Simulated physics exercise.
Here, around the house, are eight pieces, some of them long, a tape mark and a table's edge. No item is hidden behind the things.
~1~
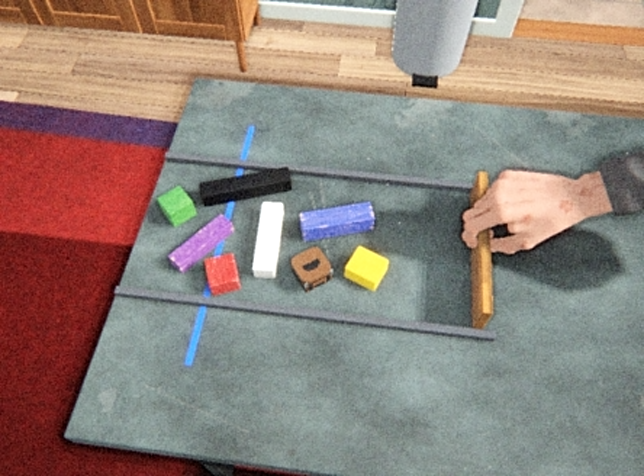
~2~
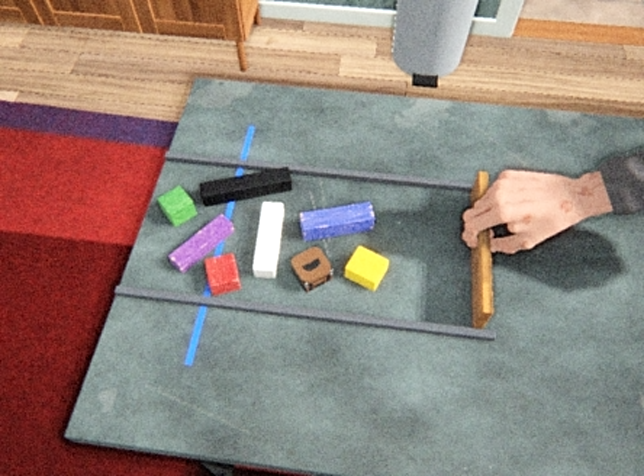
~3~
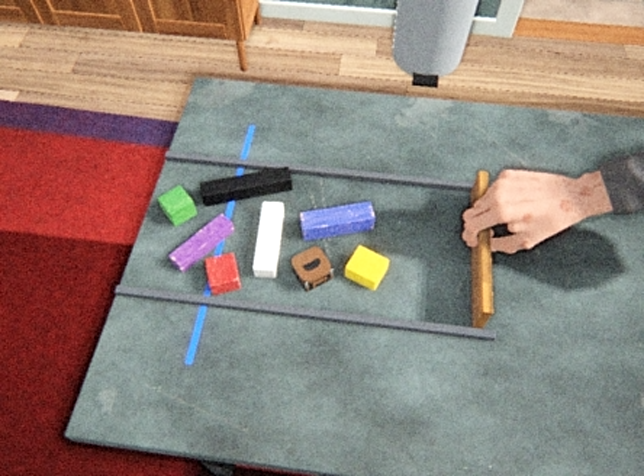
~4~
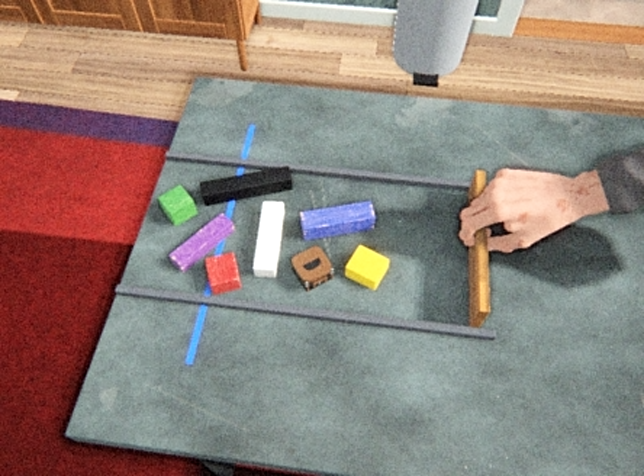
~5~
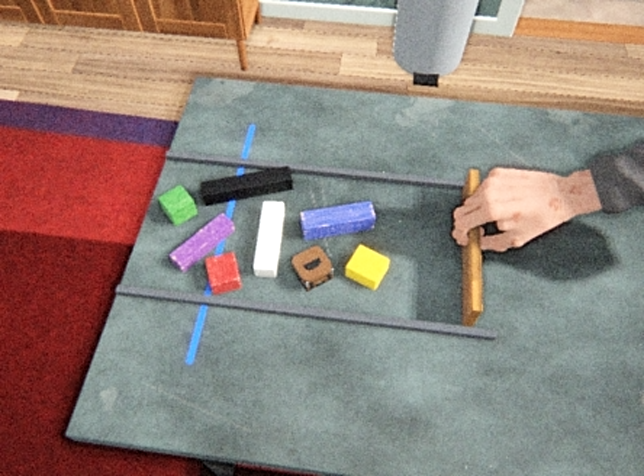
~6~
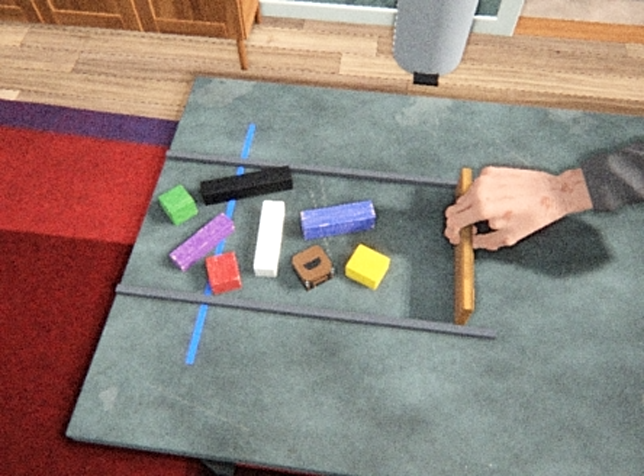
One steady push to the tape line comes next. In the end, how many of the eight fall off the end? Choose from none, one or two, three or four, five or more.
Final count: One or two.
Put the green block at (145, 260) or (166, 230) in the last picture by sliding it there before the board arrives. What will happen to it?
Lab note - green block, try one ends off, try two ends off.
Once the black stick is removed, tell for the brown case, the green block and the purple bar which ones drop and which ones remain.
So the brown case keeps its place, the green block goes down and the purple bar goes down.
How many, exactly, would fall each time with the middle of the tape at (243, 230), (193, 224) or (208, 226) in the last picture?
Per try: 1; 3; 3.
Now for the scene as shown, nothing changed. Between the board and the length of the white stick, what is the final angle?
It comes to around 10 degrees.
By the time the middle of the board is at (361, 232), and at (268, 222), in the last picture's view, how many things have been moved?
Tally at point one: 3; at point two: 8.
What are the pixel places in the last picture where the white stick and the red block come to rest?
One ends up near (146, 222) and the other near (190, 278).
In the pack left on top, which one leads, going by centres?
White stick.
Early on, none off yet; green block at rest near (178, 205); purple bar at rest near (203, 242); red block at rest near (224, 273).
A while later, none off yet; green block at rest near (178, 205); purple bar at rest near (203, 242); red block moving near (220, 273).
Further along, none off yet; green block travelled about its own width near (161, 200); purple bar travelled a little near (166, 246); red block travelled about its own width near (192, 277).
Finally, the number that fall off is one or two; lost, purple bar and green block.
